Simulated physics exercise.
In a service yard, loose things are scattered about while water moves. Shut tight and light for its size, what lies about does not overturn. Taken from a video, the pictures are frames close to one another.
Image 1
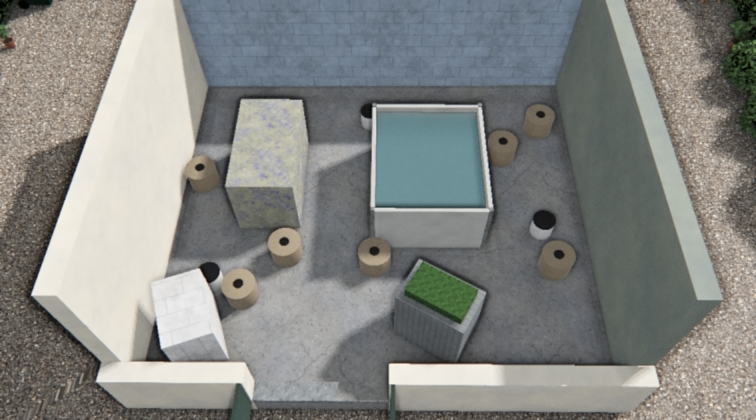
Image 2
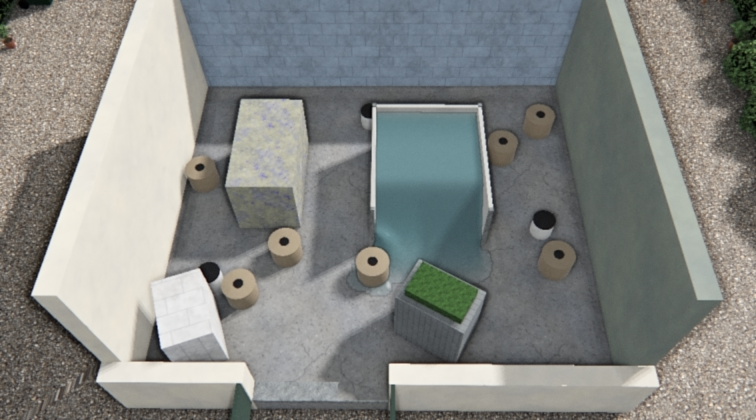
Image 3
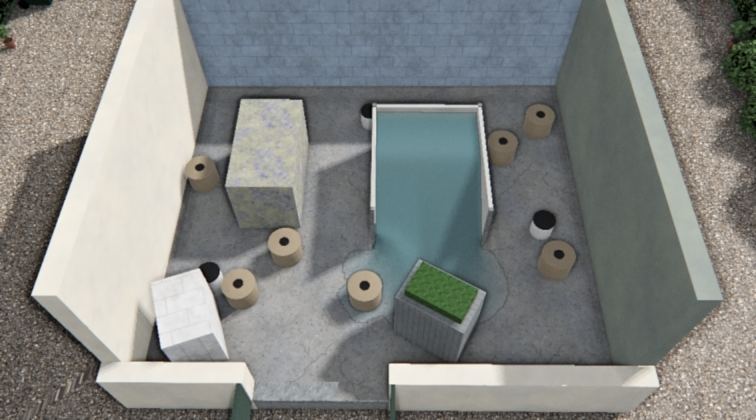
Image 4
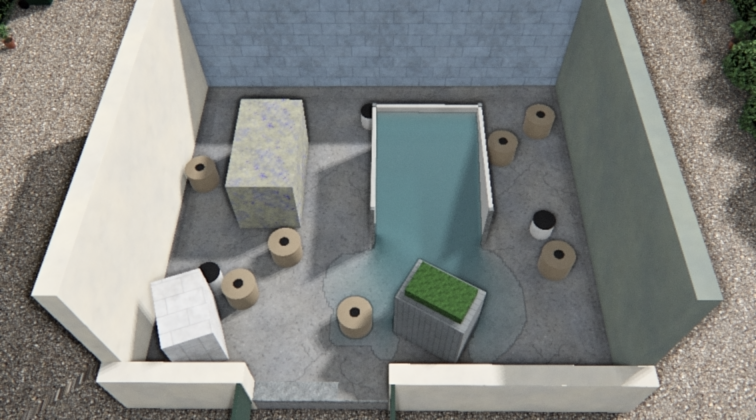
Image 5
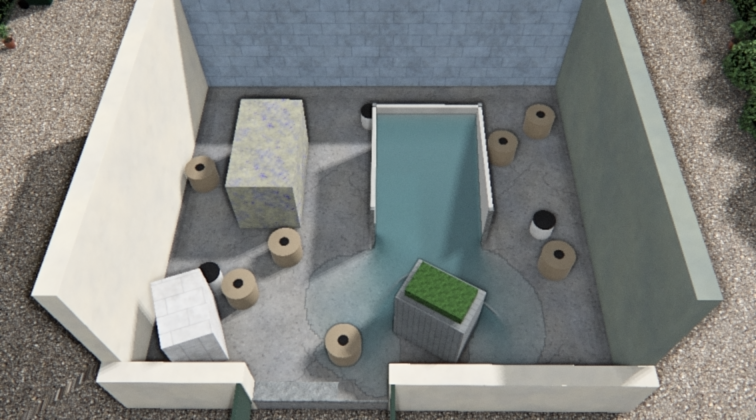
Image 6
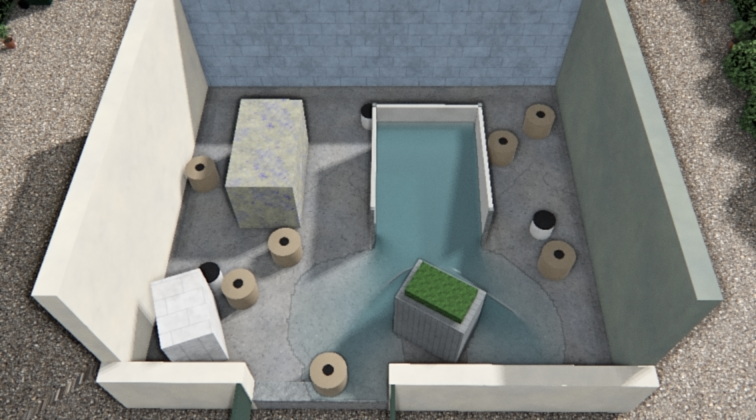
Walled service yard with water spreading from an open-fronted tank around a grass-topped block, pushing one tan tub toward the viewer.
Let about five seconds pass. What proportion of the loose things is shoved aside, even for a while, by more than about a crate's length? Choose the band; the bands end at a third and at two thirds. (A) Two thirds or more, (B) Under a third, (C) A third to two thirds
Two thirds or more.
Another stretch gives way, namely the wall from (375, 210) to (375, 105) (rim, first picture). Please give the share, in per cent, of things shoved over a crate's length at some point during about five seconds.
About 60 per cent.
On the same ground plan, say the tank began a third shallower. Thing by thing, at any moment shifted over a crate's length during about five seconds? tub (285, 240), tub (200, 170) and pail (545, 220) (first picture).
The first came up short, the next came up short, and the last did it.
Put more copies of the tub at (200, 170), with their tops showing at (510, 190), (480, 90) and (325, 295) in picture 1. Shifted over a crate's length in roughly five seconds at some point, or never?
Here's how it goes: Sent far off, sent far off, and lastly sent far off.
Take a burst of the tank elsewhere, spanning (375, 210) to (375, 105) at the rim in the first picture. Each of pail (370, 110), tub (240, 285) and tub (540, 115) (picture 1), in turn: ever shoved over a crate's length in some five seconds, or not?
Taking them in order, covered the distance, covered the distance, covered the distance.
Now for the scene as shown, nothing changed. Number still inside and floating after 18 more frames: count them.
I get 3.
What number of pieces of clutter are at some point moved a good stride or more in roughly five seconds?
So that is 8.
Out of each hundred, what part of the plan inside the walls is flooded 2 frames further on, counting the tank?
30 %, give or take.
A moment on, 1 of 10 are well off their spots; 0 afloat.
Next, 1 of 10 are well off their spots; 0 afloat.
Later, 7 of 10 are well off their spots; 3 afloat.
In the end, 8 of 10 are well off their spots, and 8 have been at some point; 4 afloat.
